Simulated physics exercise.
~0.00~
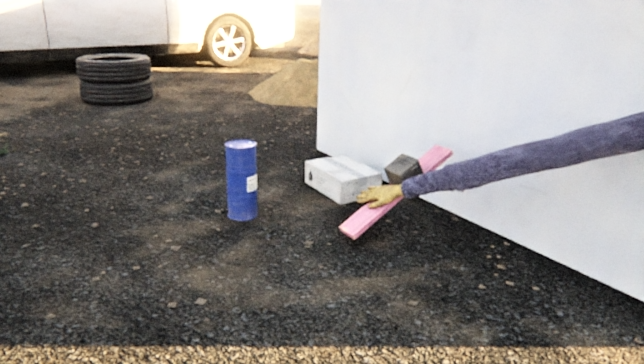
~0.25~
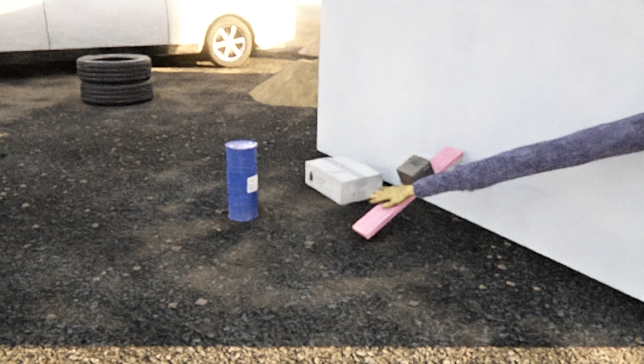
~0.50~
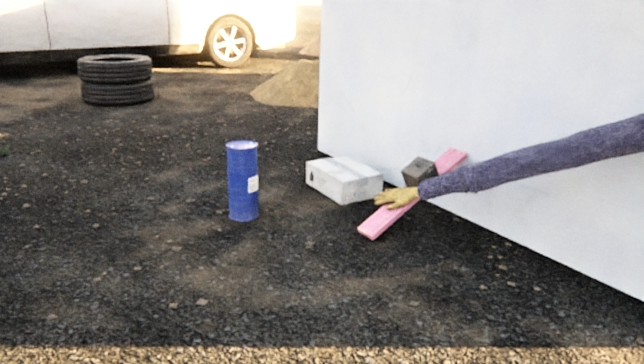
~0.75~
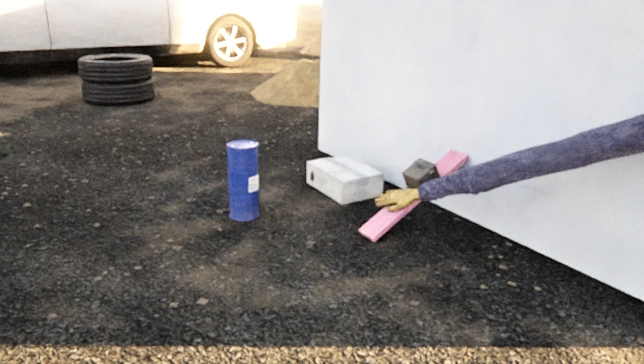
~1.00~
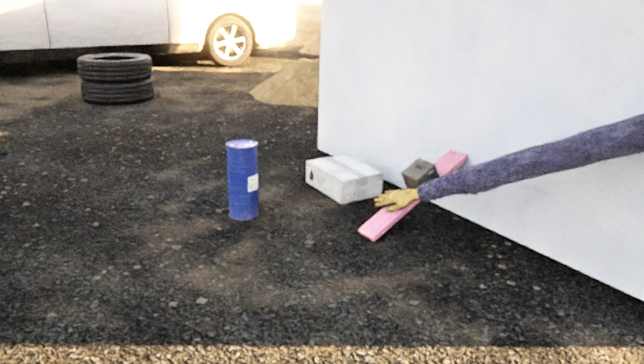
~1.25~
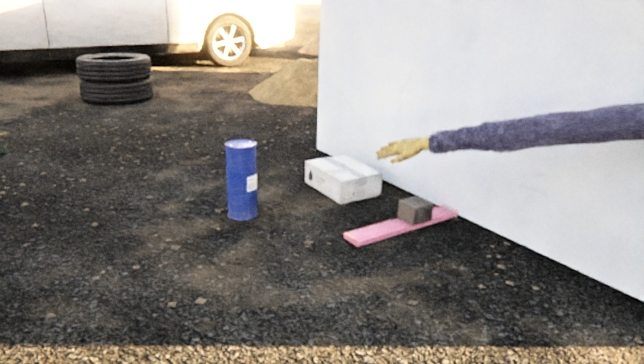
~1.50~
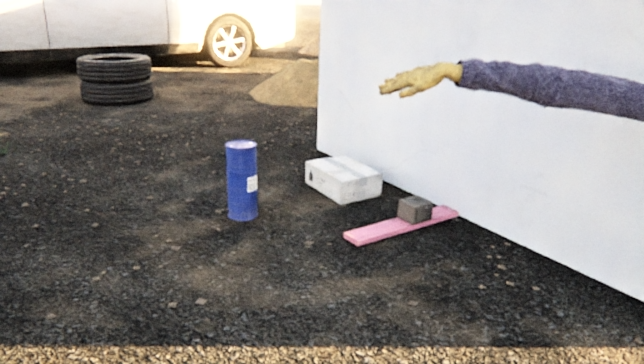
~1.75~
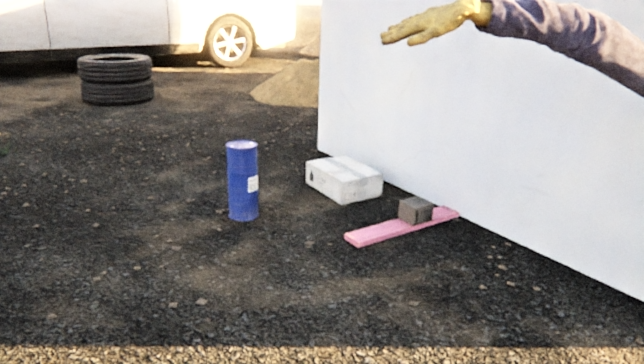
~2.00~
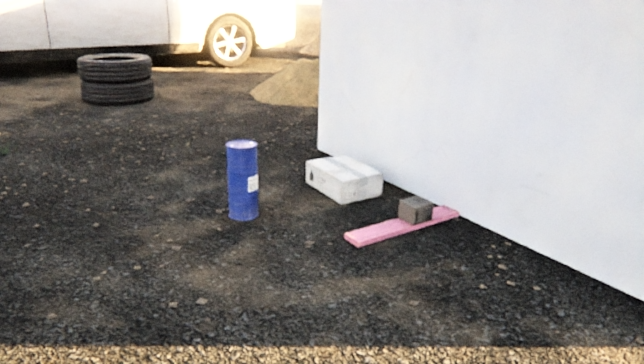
Pink plank held by a hand shifting slightly right, then dropping flatter once released, beside a small dark block, white box and blue canister.
